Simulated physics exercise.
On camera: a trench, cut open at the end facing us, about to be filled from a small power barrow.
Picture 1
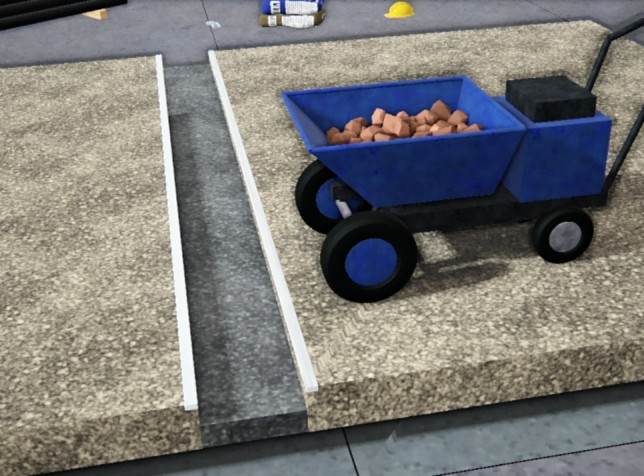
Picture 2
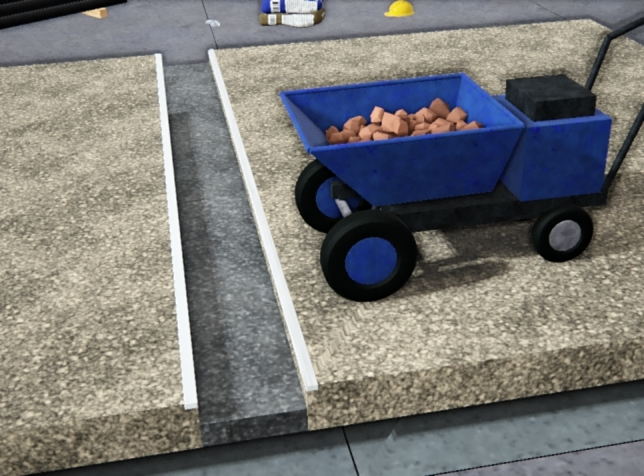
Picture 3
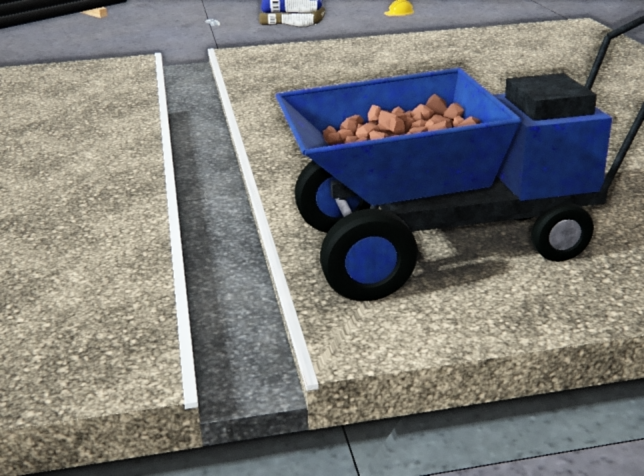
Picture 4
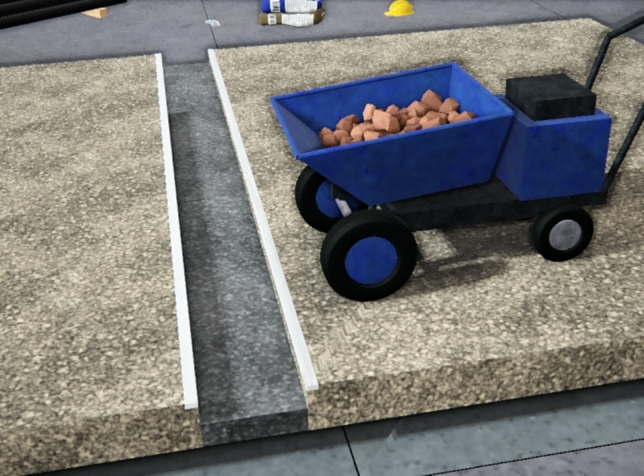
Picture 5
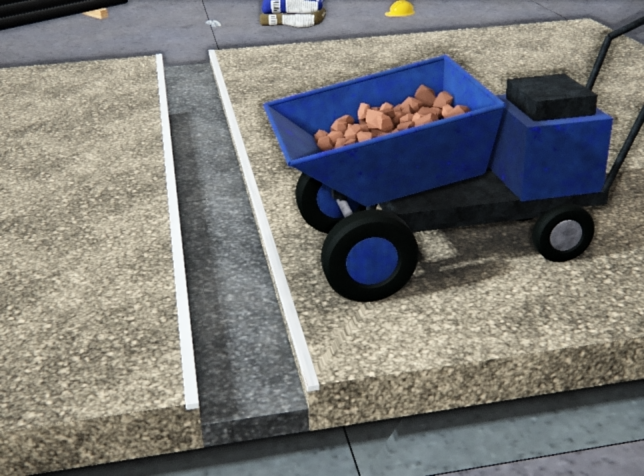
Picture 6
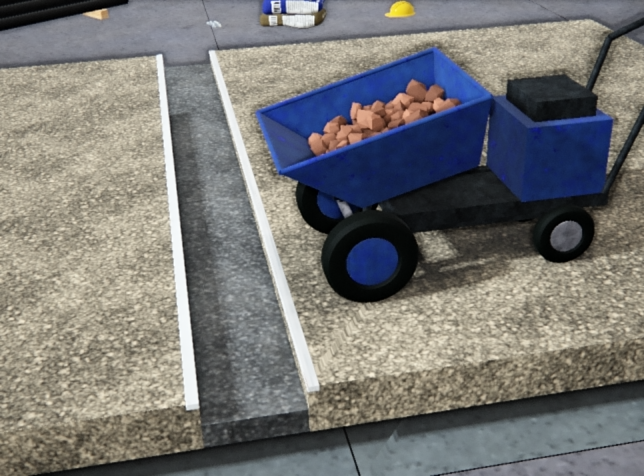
In the video, a small blue power barrow loaded with reddish rubble stands to the right of a shallow grey trench edged with white strips, and its skip gradually tilts toward the left while the wheels stay still.
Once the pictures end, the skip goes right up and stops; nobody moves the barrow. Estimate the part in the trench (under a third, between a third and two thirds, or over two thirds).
Between the edges lies from one third to two thirds of the load.
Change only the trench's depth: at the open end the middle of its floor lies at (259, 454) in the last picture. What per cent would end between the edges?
Some 90 per cent.
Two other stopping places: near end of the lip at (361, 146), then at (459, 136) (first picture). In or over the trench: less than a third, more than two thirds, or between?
One: Over two thirds. Two: Less than a third.
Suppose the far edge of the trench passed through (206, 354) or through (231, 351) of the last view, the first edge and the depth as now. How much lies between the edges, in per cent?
The first gives 30 %, the second 10 %.
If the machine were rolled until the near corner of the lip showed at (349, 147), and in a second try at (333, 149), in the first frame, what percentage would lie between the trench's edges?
The first gives 80 %, the second 80 %.
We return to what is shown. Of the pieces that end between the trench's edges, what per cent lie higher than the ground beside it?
Roughly 25 in a hundred.
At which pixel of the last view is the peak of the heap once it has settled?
Roughly at (192, 264).
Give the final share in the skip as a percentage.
Roughly 25 in a hundred.
Just after the last frame, skip tipped steeply; every one in the skip.
A moment on, skip tipped right over; roughly two thirds in the skip; roughly a third in or heaped over the trench; just a few beyond it.
Further on, skip tipped right over; roughly a quarter in the skip; roughly half in or heaped over the trench; roughly a quarter beyond it.
When it is over, skip tipped right over; roughly a quarter in the skip; roughly half in or heaped over the trench; roughly a quarter beyond it.
